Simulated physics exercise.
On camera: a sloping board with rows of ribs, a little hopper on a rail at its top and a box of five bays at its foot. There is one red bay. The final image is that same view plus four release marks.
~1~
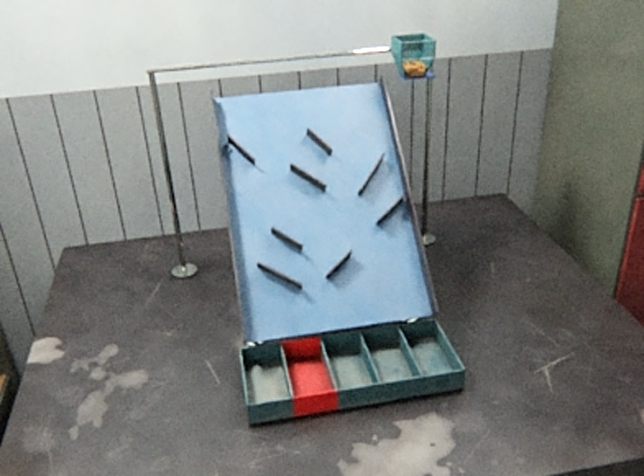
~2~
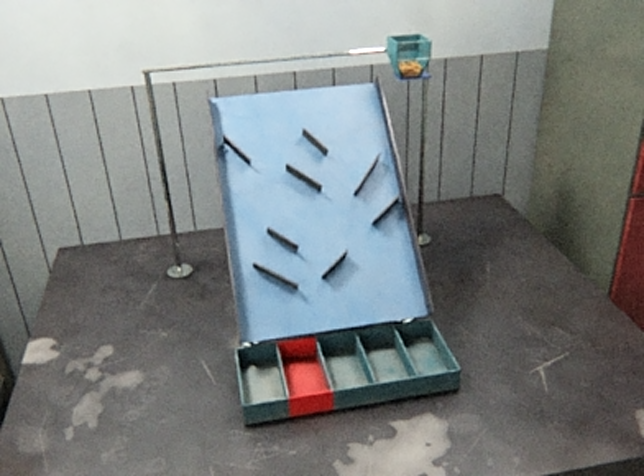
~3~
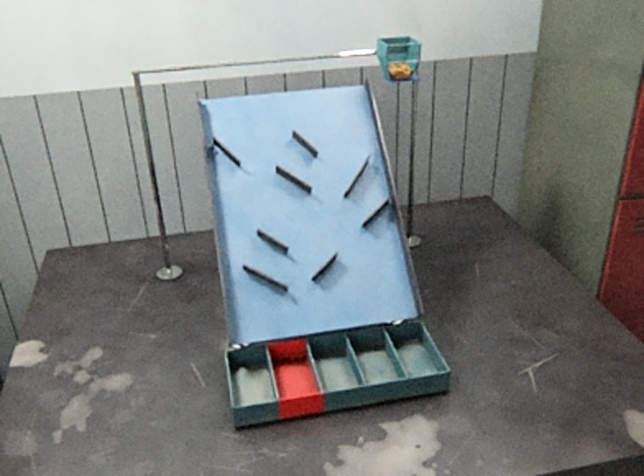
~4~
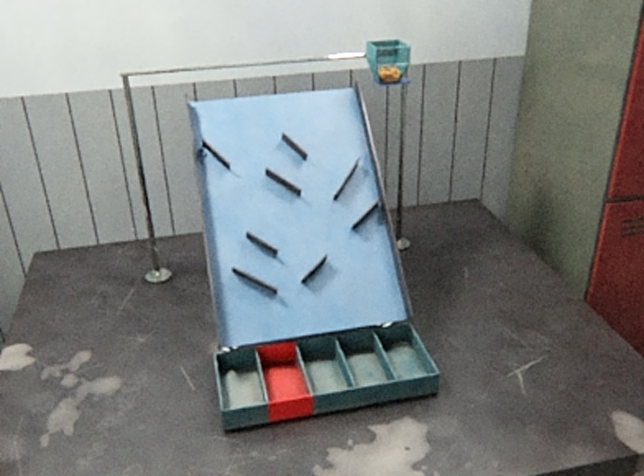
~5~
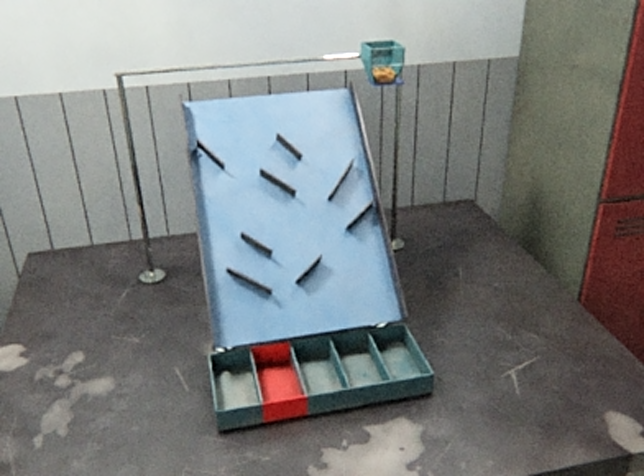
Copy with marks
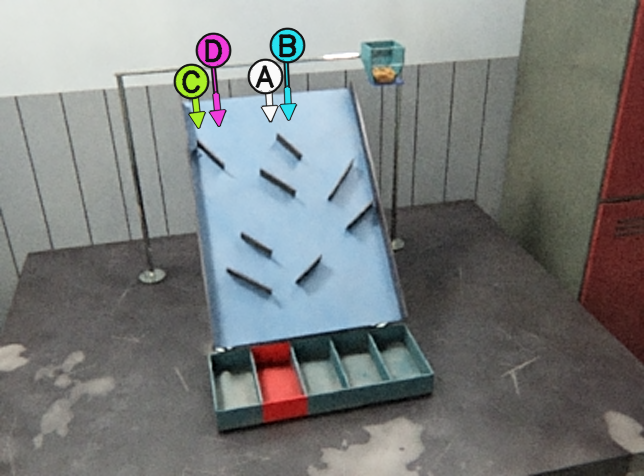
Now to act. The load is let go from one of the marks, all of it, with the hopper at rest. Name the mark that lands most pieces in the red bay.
Take D.
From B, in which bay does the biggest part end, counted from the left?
The second.
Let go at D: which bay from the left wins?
The second from the left.
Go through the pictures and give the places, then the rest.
In the first frame, hopper at (414, 67), round wooden beads, door shut.
In the second frame, ribs (224, 135) to (250, 159), (303, 128) to (328, 150), (286, 163) to (323, 186).
In the third frame, ribs (346, 192) to (370, 155), (258, 229) to (289, 248), (365, 222) to (390, 196).
In the fourth frame, ribs (232, 266) to (278, 290), (303, 279) to (327, 254).
In the fifth frame, red bay at (285, 408), number 2 of 5 from the left.
On the marked copy, mark A meets the board at (270, 115); mark B meets the board at (288, 114); mark C meets the board at (198, 122); mark D meets the board at (218, 120).
With A, a small part in the red bay, most in other bays, a small part outside the box.
With B, about half in the red bay, about a third in other bays, a small part outside the box.
With C, about a third in the red bay, about half in other bays, a small part outside the box.
With D, about two thirds in the red bay, about a quarter in other bays.
